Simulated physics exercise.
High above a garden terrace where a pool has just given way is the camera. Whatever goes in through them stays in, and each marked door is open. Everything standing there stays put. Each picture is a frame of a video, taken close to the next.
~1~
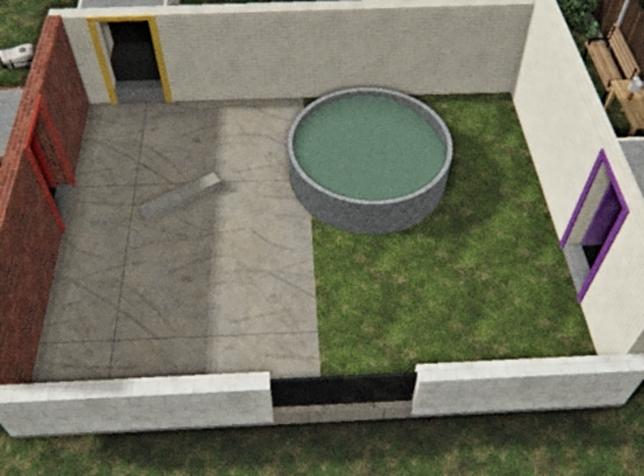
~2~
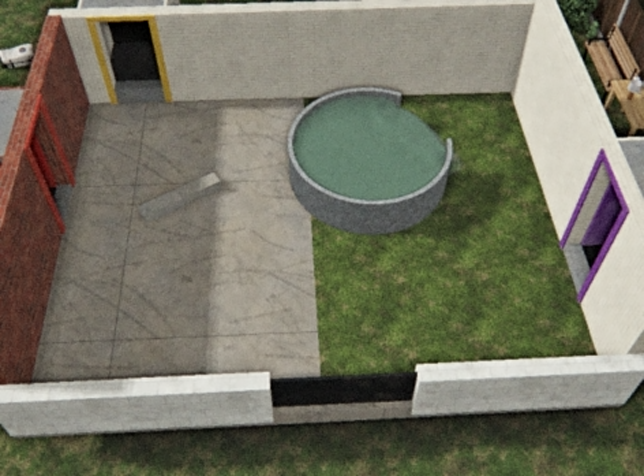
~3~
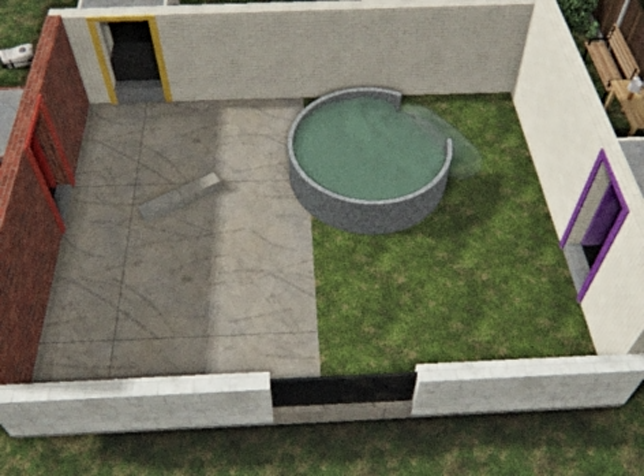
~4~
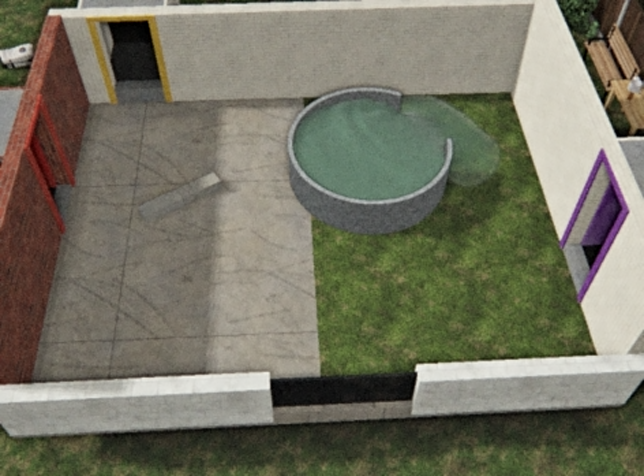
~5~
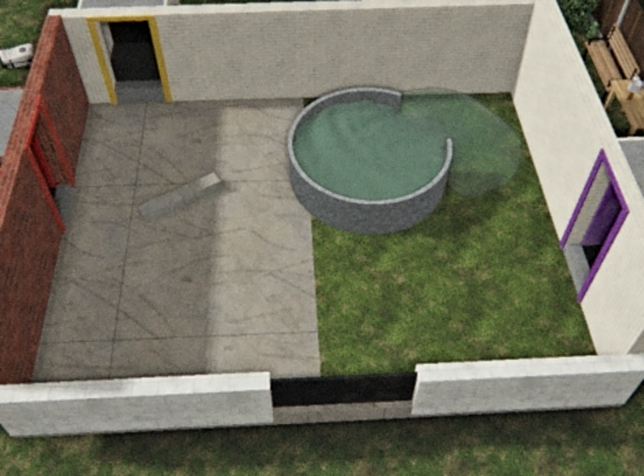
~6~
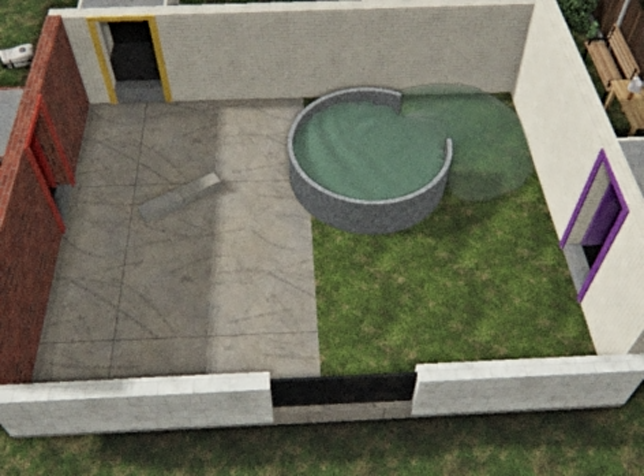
Round grey pool in a walled yard opening a gap at its right rim, with green water spreading rightward over the grass.
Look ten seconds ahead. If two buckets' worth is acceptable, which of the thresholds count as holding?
The red door counts as holding, the purple door counts as holding, the yellow door counts as holding.
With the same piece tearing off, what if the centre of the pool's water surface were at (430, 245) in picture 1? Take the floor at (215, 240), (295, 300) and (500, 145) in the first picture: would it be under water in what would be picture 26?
In order, the three spots end up untouched, untouched and waterlogged.
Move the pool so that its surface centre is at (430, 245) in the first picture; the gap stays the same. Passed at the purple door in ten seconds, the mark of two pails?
Result - purple door crosses the threshold.
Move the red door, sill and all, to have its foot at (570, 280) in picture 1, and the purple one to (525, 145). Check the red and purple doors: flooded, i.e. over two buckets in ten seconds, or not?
Red door tops the limit, purple door tops the limit.
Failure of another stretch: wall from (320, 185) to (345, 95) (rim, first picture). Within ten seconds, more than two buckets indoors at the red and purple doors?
The red door tops the threshold, and the purple door remains within limit.
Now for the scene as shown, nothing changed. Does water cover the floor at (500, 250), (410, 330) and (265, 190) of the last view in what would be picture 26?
Point 1: Drenched; point 2: Not wet; point 3: Not wet.
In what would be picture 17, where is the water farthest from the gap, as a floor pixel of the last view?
I'd go with roughly (564, 256).
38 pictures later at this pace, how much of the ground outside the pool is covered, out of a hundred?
That comes to about 65 per cent.
A moment on, water covers 10 % of the floor; the red door not reached, the purple door not reached, the yellow door not reached.
Next, water covers 15 % of the floor; the red door not reached, the purple door not reached, the yellow door not reached.
Then, water covers 30 % of the floor; the red door not reached, the purple door wet at the sill, nothing in, the yellow door not reached.
Later, water covers 65 % of the floor; the red door not reached, the purple door wet at the sill, nothing in, the yellow door wet at the sill, nothing in.
In the end, water covers 95 % of the floor; the red door wet at the sill, nothing in, the purple door wet at the sill, nothing in, the yellow door wet at the sill, nothing in.
